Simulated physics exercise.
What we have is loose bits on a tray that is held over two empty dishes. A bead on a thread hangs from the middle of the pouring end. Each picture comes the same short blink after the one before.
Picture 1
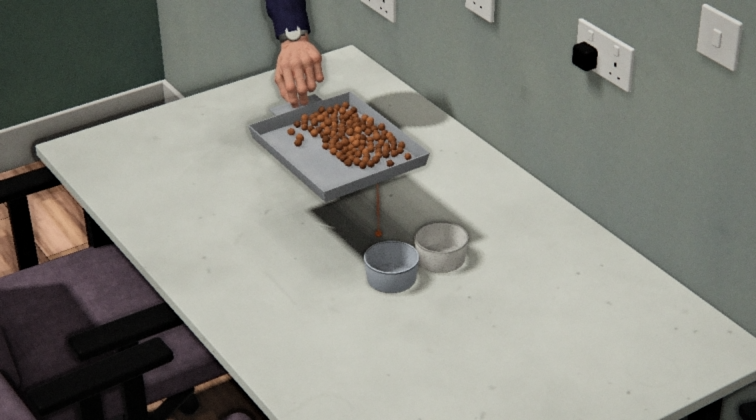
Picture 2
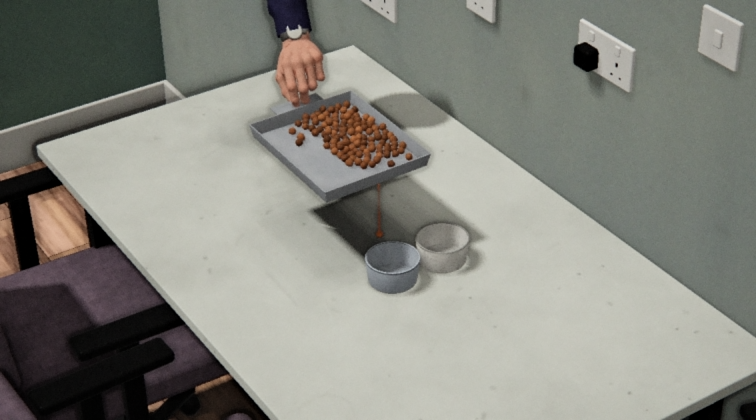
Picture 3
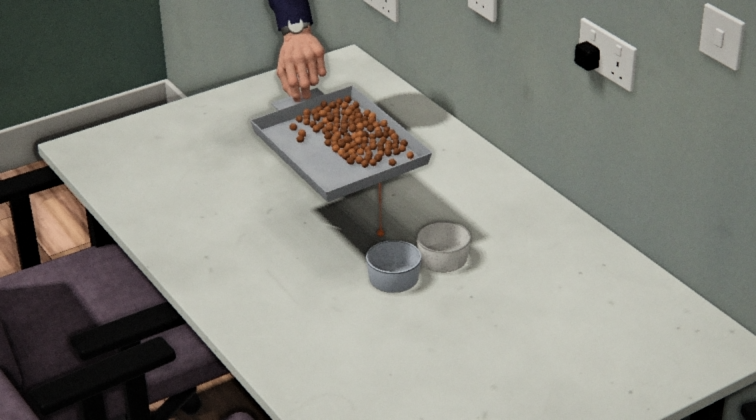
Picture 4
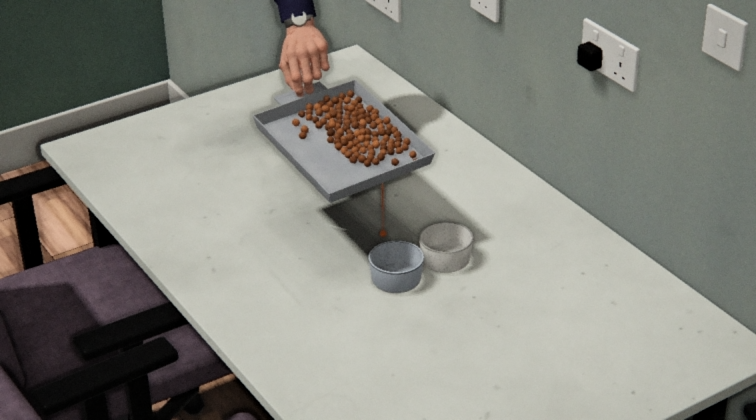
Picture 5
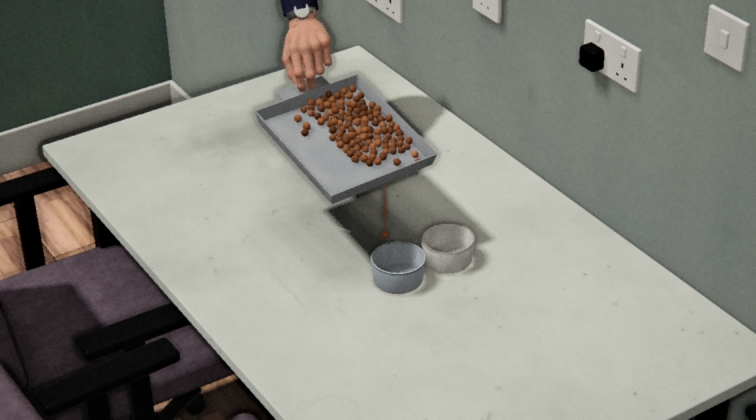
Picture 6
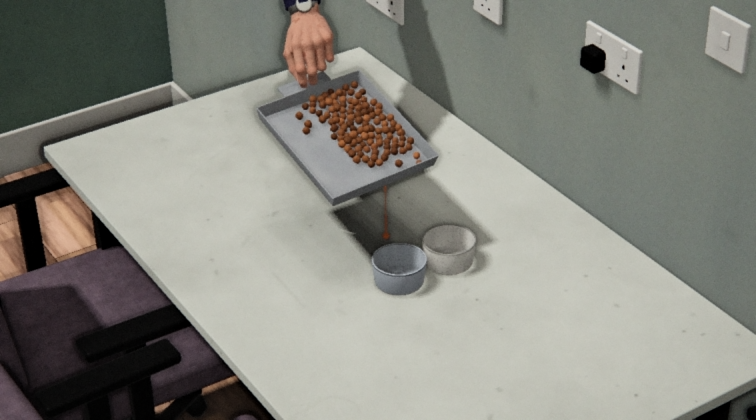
On a pale table, a hand slowly tilts a tray of brown nuts above two dishes.
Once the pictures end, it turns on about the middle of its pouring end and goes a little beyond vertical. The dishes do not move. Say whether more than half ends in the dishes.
Caught overall: Less than half.
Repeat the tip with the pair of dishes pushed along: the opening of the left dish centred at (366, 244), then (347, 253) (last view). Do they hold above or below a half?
The first try: Under half. The second: Under half.
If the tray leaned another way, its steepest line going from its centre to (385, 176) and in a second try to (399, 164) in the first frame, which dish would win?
The first try: Right. The second: The right one.
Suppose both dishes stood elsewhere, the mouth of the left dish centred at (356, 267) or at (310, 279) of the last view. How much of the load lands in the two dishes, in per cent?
The first gives 40 %, the second 20 %.
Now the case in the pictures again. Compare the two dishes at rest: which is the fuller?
That is the left dish.
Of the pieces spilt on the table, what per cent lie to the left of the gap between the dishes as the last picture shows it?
Close to 80 per cent.
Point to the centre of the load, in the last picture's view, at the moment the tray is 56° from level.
Close to (374, 157).
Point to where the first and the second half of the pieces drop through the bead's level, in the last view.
The first part at (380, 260); the rest at (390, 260).
Soon after the last picture, tray tipped steeply; nearly all on the tray; a stray few outside both.
A little later, tray tipped right over; nearly all on the tray; a stray few outside both; a stray few in the air.
Later still, tray tipped past a quarter turn; about a quarter in the left dish; a stray few in the right dish; about two thirds outside both.
At rest, tray tipped past a quarter turn; about a quarter in the left dish; a stray few in the right dish; about two thirds outside both.
